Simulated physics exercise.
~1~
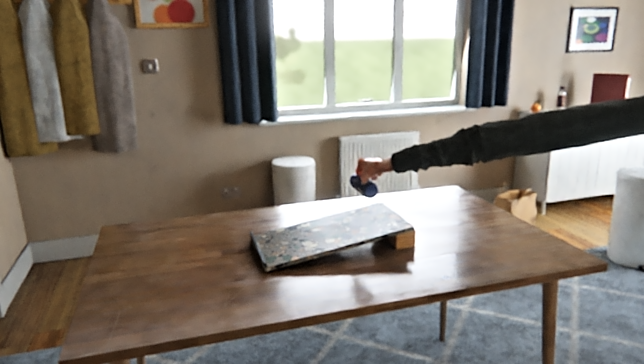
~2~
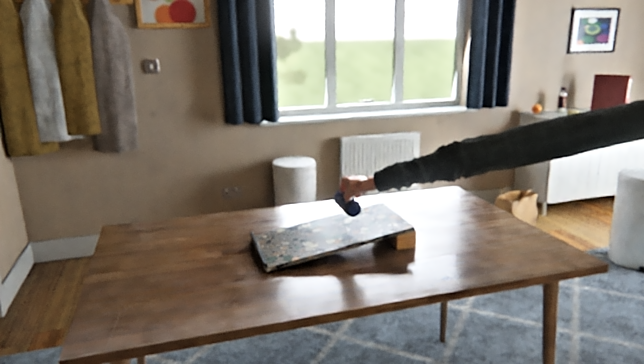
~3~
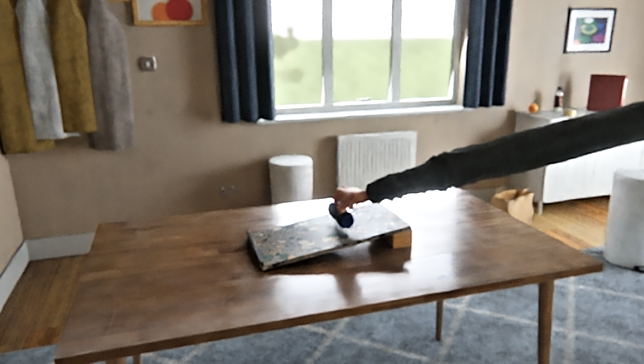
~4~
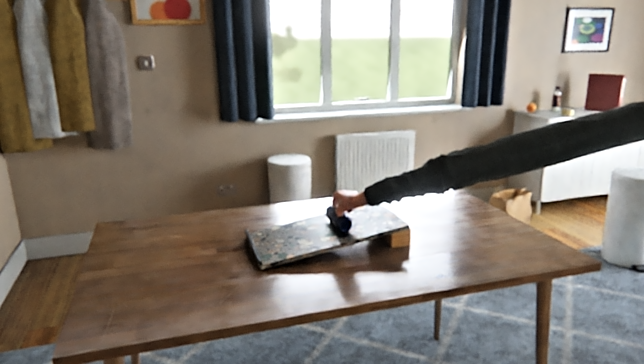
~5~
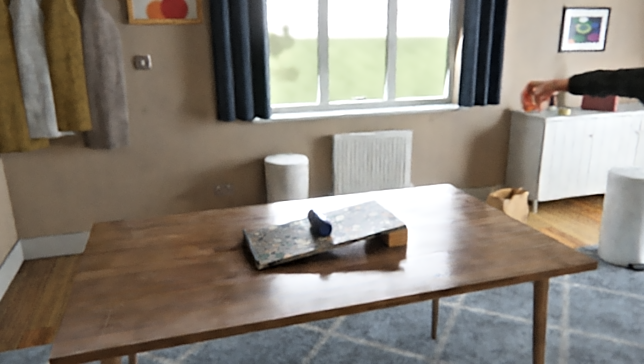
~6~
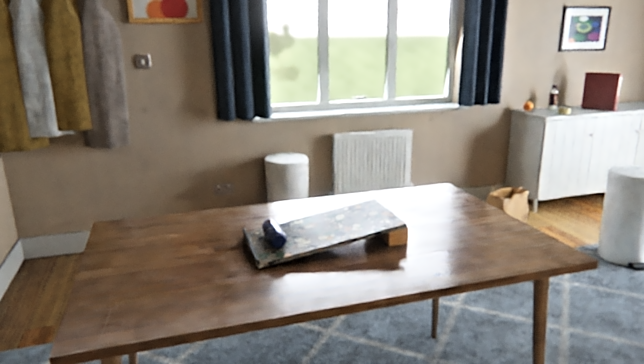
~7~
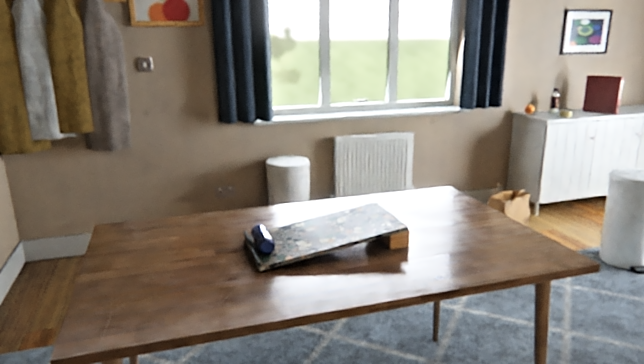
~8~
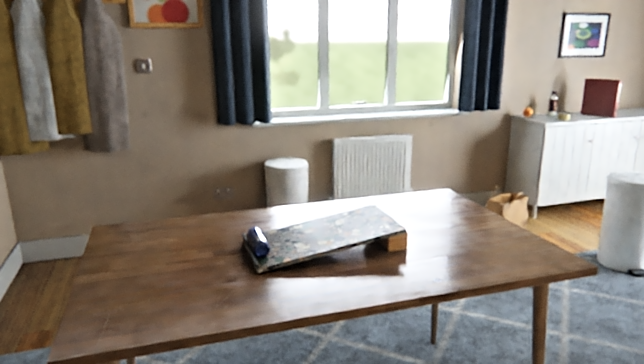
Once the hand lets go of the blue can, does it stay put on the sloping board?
No, the blue can goes downhill to the left and ends up near the low end of the board.
